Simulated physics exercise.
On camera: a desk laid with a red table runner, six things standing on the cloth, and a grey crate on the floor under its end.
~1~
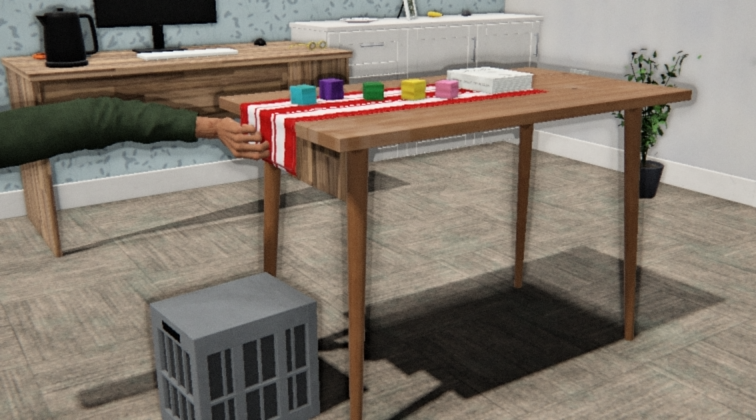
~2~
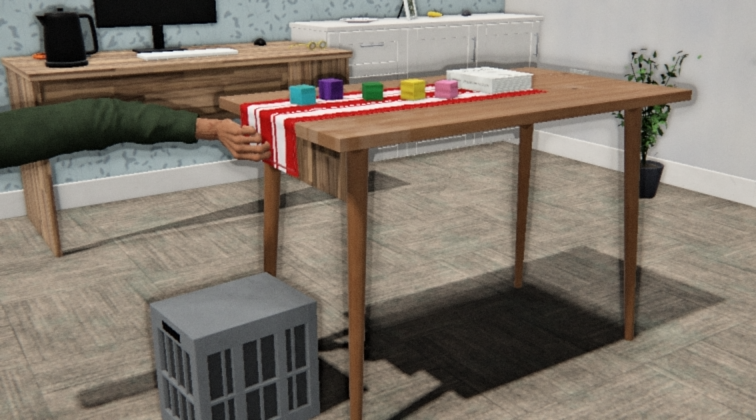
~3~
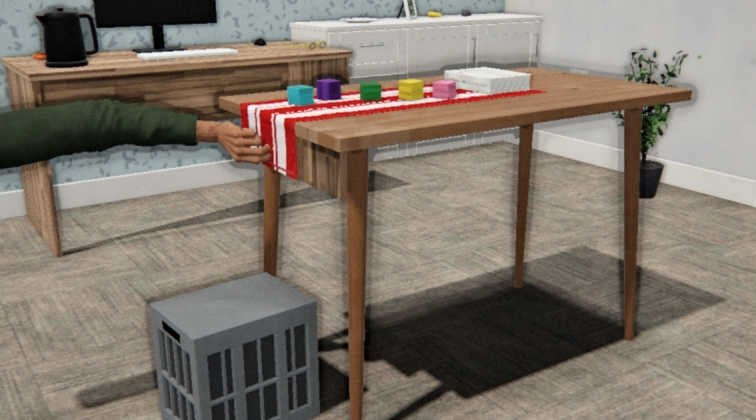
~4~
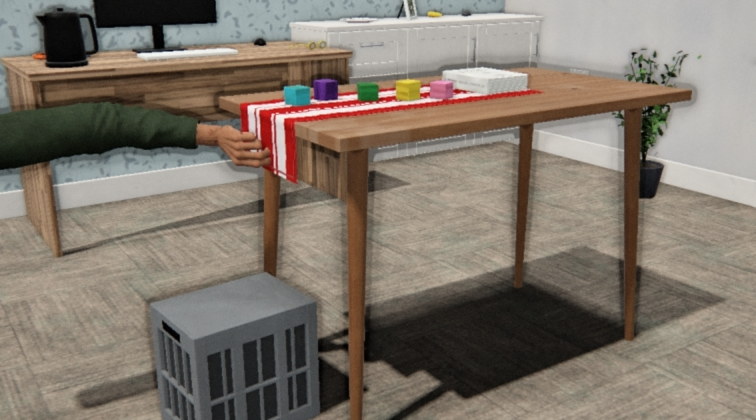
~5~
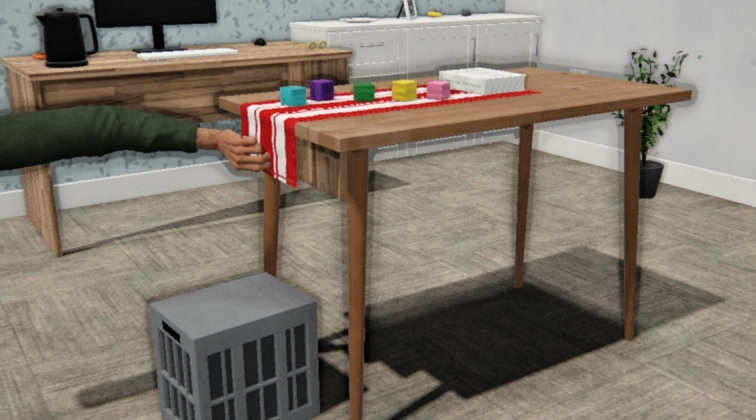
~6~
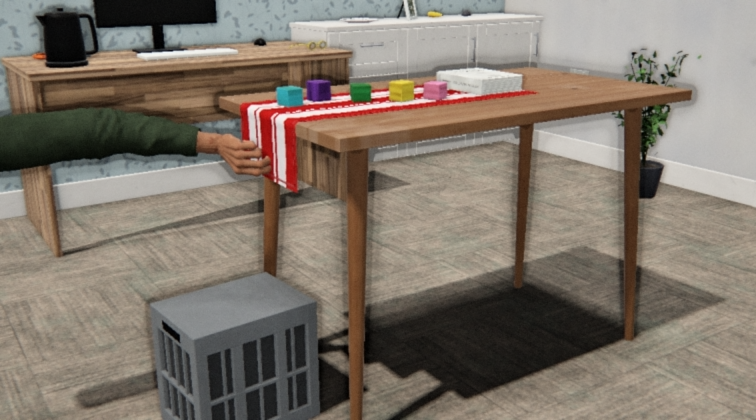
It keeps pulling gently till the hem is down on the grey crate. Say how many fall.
The count of fallen things is three.
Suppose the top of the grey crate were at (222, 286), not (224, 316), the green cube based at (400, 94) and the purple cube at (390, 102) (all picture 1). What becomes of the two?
The green cube holds on, the purple cube stays on.
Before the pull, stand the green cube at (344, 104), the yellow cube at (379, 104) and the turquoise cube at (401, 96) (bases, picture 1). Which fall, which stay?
The green cube comes down; the yellow cube drops off; the turquoise cube remains up.
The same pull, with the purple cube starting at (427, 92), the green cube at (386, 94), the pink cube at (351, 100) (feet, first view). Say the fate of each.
The purple cube remains up; the green cube holds on; the pink cube comes down.
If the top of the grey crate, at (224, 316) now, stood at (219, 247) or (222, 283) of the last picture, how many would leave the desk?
It would be 1 and 2.
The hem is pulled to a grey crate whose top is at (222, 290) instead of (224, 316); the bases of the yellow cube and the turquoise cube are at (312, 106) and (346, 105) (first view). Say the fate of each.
The yellow cube falls, the turquoise cube drops off.
Early on, hem near (270, 242); turquoise cube gone.
Midway, hem on the crate; turquoise cube, purple cube and green cube gone.
Finally, hem on the crate; turquoise cube, purple cube and green cube gone. It carries off three.
